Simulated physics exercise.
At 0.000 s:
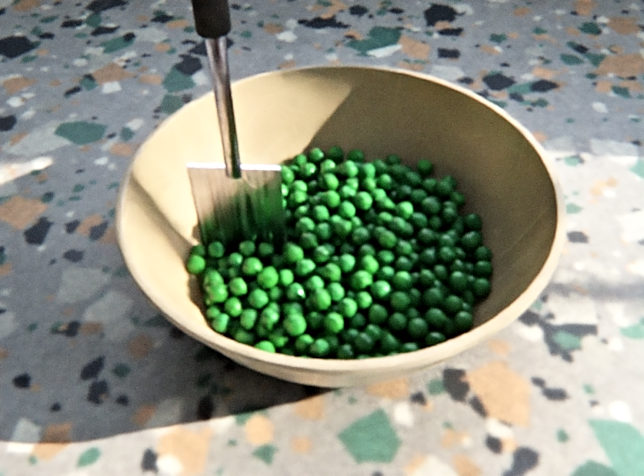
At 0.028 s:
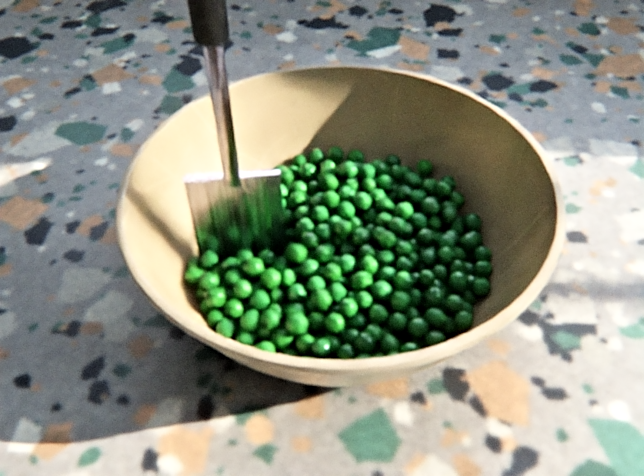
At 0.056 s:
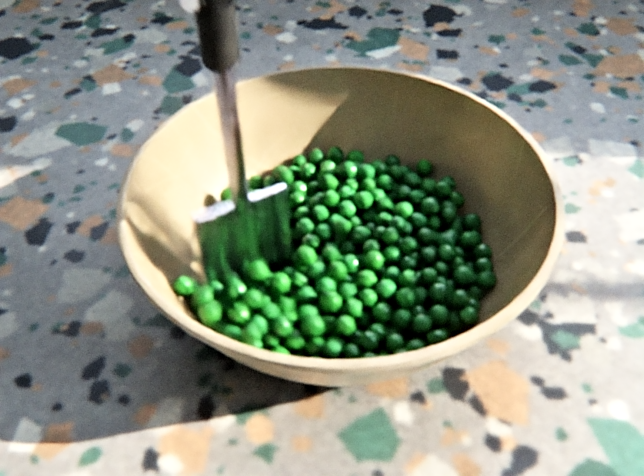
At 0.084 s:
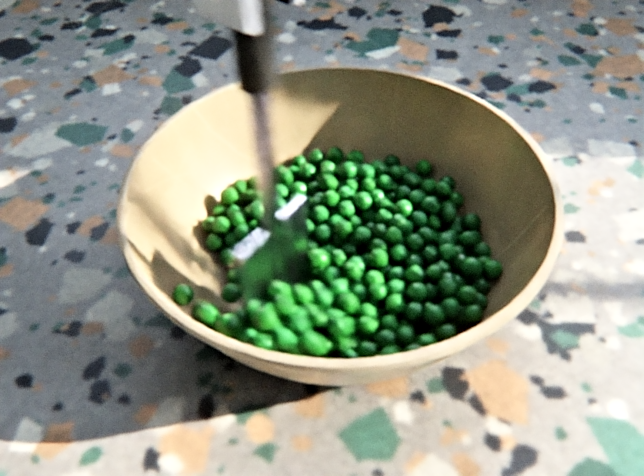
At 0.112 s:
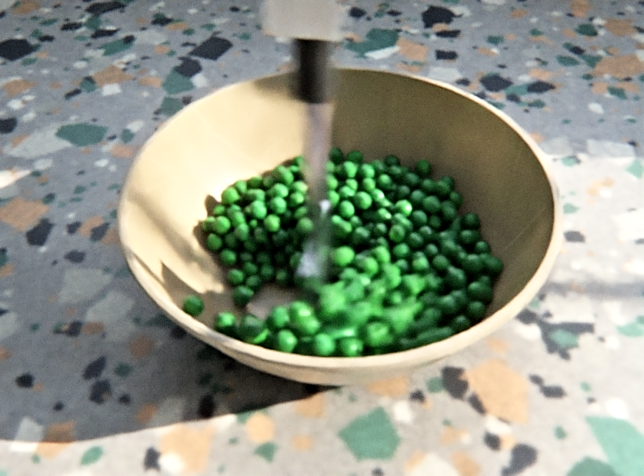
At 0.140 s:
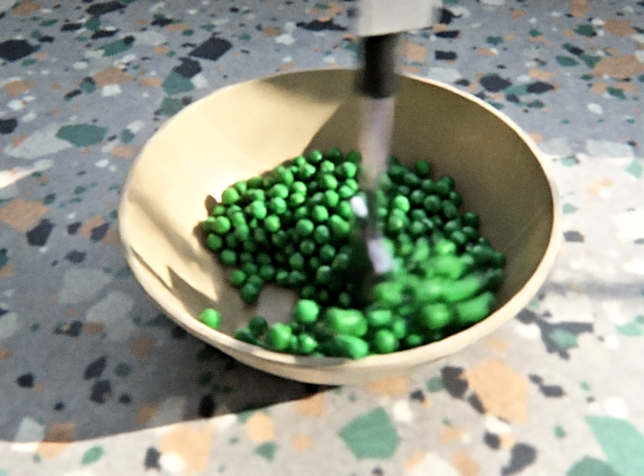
In the video, a spatula held upright in a bowl of small green beads sweeps from the left side along the near side toward the right, turning as it pushes the beads and briefly baring a patch of the bowl behind it.
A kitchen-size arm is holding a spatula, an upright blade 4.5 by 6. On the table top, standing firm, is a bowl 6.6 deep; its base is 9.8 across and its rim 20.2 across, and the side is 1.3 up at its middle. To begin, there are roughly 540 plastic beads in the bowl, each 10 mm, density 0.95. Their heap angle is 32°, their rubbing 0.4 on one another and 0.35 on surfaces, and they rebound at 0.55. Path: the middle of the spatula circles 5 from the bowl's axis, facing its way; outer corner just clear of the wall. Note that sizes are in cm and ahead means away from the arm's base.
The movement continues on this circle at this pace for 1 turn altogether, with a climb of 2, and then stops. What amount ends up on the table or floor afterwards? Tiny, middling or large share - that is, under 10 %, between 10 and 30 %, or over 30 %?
The share is middling, between 10 and 30 %.
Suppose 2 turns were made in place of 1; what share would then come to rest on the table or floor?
Roughly 20 per cent.
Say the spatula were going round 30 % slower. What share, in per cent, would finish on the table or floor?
Then roughly 5 %.
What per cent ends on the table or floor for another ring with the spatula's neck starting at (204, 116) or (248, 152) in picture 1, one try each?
0 and 10 %.
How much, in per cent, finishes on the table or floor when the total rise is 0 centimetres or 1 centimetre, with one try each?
Trial one: Roughly 25 %; trial two: Roughly 20 %.
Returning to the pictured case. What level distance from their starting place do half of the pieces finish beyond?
Some 5 centimetres or so.
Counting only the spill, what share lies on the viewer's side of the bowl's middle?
My reading is roughly 30 per cent.
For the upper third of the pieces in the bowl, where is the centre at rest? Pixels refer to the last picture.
Somewhere close to (293, 229).
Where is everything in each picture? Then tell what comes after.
Spatula neck at (230, 141), 0° round; upper third of the load around (351, 239), from x 195 to 485, top at y 155; 537 in the bowl, in the first picture.
Spatula neck at (228, 150), 9° round; upper third of the load around (348, 242), from x 195 to 485, top at y 155, in the second picture.
Spatula neck at (237, 176), 32° round; upper third of the load around (346, 265), from x 185 to 485, top at y 155, in the third picture.
Spatula neck at (269, 199), 58° round; upper third of the load around (348, 287), from x 185 to 495, top at y 155, in the fourth picture.
Spatula neck at (318, 210), 83° round; upper third of the load around (365, 291), from x 195 to 495, top at y 155, in the fifth picture.
Spatula neck at (372, 206), 108° round; upper third of the load around (397, 281), from x 210 to 495, top at y 155; 537 in the bowl, in the sixth picture.
By 0.24 s, 202° round, highest piece 10 above the table; 512 in the bowl, 25 in flight or on the tool.
By 0.35 s, 295° round, highest piece 9 above the table; 471 in the bowl, 28 on the table or floor, 38 in flight or on the tool.
By 0.60 s, 0° round, highest piece 5 above the table; 445 in the bowl, 92 on the table or floor.
By 1.30 s, 0° round, highest piece 4 above the table; 445 in the bowl, 92 on the table or floor.
Final count, 445 in the bowl, 92 on the table or floor. That is 17 % on the table or floor.
